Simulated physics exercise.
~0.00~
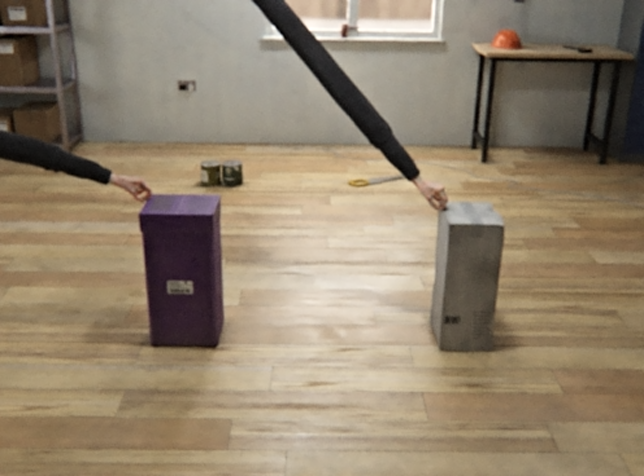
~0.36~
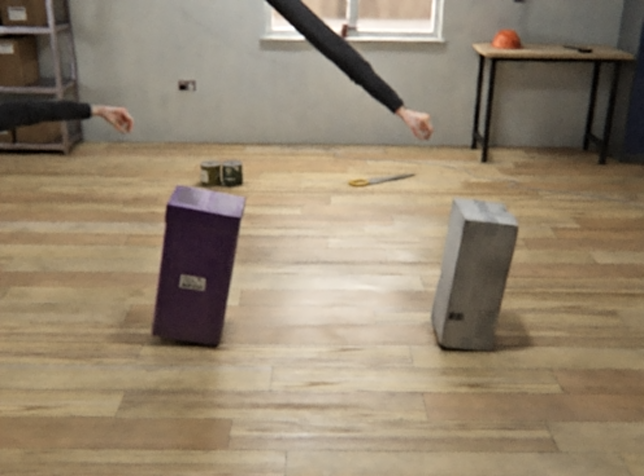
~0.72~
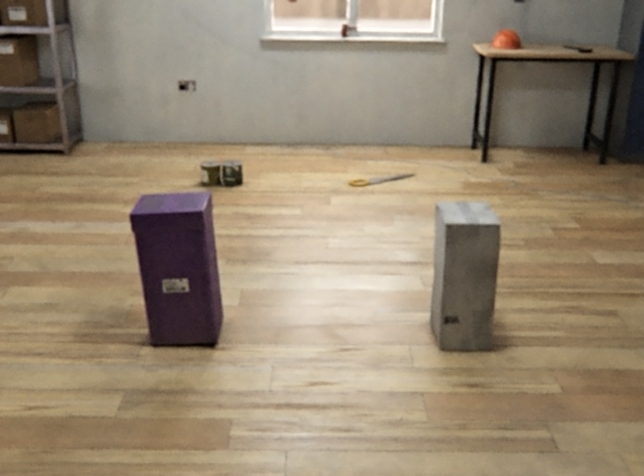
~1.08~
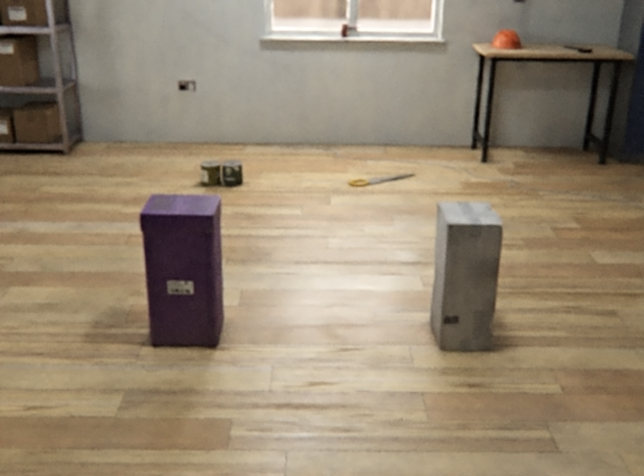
We see two hands shove the tops of a tall purple container and a pale box on a wooden floor, then draw back as both tip to the right. Both rock back, the purple one tilting slightly left, and they end standing upright on their bases.
